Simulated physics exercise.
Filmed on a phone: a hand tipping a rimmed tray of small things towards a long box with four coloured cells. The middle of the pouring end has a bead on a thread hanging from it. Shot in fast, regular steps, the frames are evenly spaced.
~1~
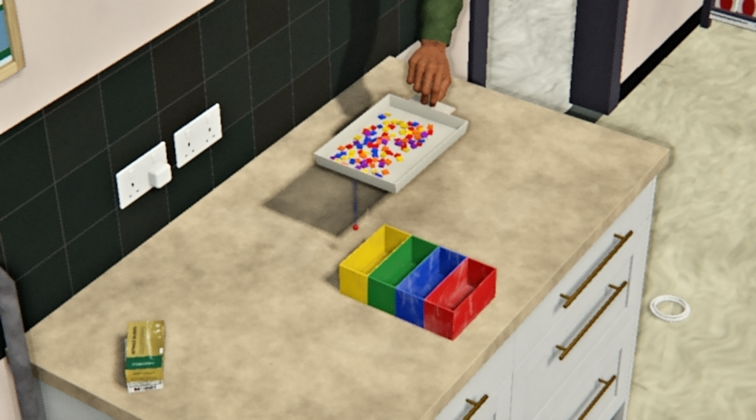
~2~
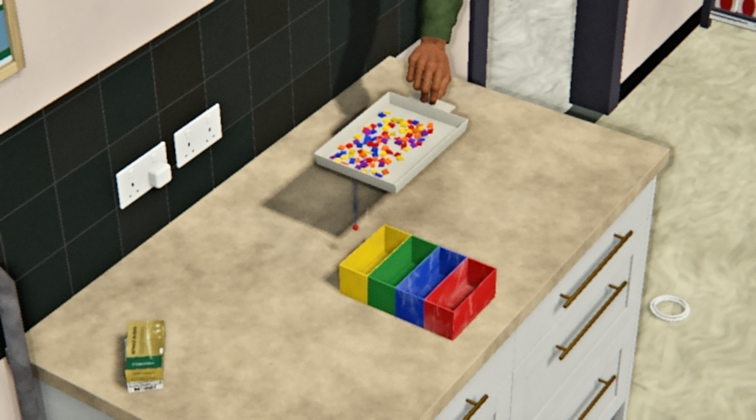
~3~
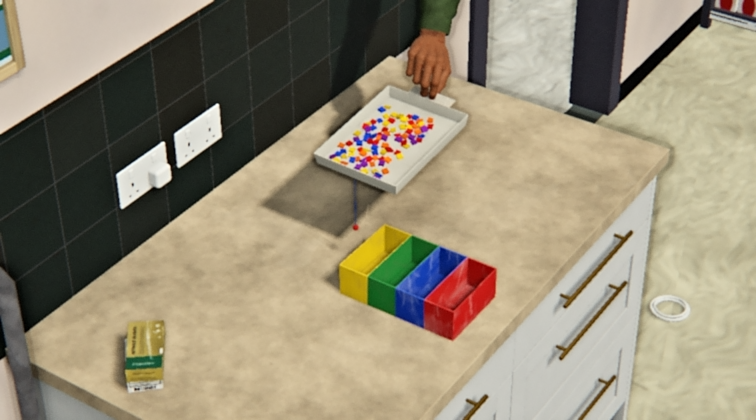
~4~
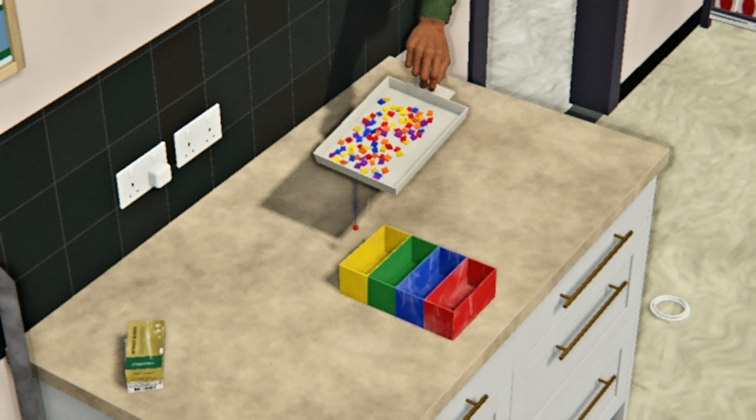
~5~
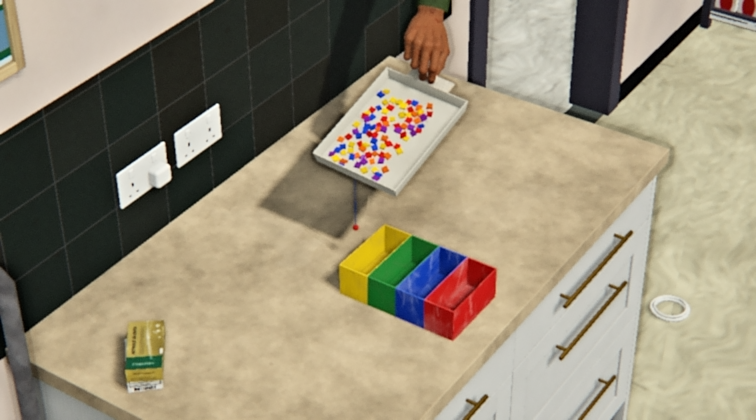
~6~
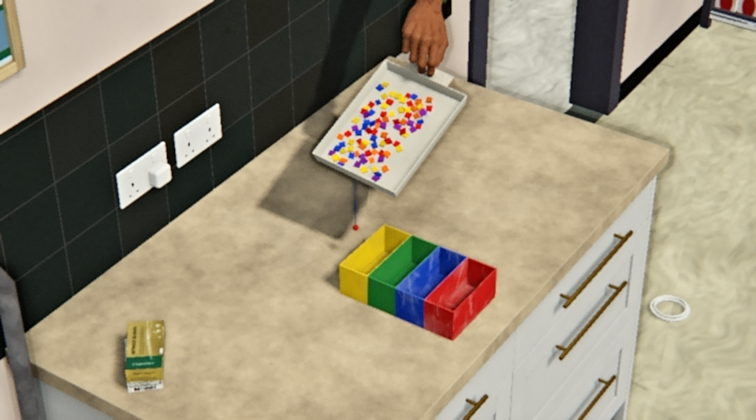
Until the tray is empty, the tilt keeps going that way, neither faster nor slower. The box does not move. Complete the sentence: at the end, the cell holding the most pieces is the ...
... Yellow cell.
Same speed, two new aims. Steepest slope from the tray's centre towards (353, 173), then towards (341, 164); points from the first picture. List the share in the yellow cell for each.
In order, some 10 % and some 0 %.
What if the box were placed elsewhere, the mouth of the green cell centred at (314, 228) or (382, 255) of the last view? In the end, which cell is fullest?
First: The red one. Second: Green.
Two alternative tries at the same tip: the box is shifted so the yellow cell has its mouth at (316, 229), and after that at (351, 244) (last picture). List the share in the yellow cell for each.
About 0 and 30 per cent respectively.
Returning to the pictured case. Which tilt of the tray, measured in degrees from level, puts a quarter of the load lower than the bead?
About 115°.
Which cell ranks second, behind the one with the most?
The second spot goes to green.
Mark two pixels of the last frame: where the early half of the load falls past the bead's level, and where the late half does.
I'd place the first part at (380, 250) and the rest at (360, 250).
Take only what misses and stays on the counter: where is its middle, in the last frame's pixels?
About (332, 283) in the last picture.
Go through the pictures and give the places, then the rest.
In the first picture, corners of the pouring end (317, 153) and (395, 182), level; middle of the load (385, 142), mosaic tiles; bead on its thread (356, 228); yellow cell (354, 282); green cell (382, 293); blue cell (410, 305); red cell (439, 318).
In the second picture, corners of the pouring end (317, 153) and (395, 183), level; middle of the load (385, 141).
In the third picture, corners of the pouring end (317, 153) and (395, 184), tipped barely, lowest at the right corner; middle of the load (384, 138).
In the fourth picture, corners of the pouring end (317, 152) and (395, 186), tipped a little, lowest at the right corner; middle of the load (384, 133).
In the fifth picture, corners of the pouring end (316, 152) and (395, 188), tipped clearly, lowest at the right corner; middle of the load (384, 129).
In the sixth picture, corners of the pouring end (316, 152) and (394, 190), tipped clearly, lowest at the right corner; middle of the load (383, 126); yellow cell (354, 282); green cell (382, 293); blue cell (410, 305); red cell (439, 318).
Just after the last frame, tray tipped steeply; almost all on the tray; just a few falling or outside the box.
A moment on, tray tipped past a quarter turn; the larger part on the tray; about a tenth in the green cell; about a tenth in the yellow cell; just a few falling or outside the box.
Further on, tray tipped past a quarter turn; roughly half in the yellow cell; roughly a quarter in the green cell; roughly a quarter falling or outside the box.
When it is over, tray tipped past a quarter turn; roughly half in the yellow cell; roughly a quarter in the green cell; not one in the red cell; not one in the blue cell; roughly a quarter outside the box.
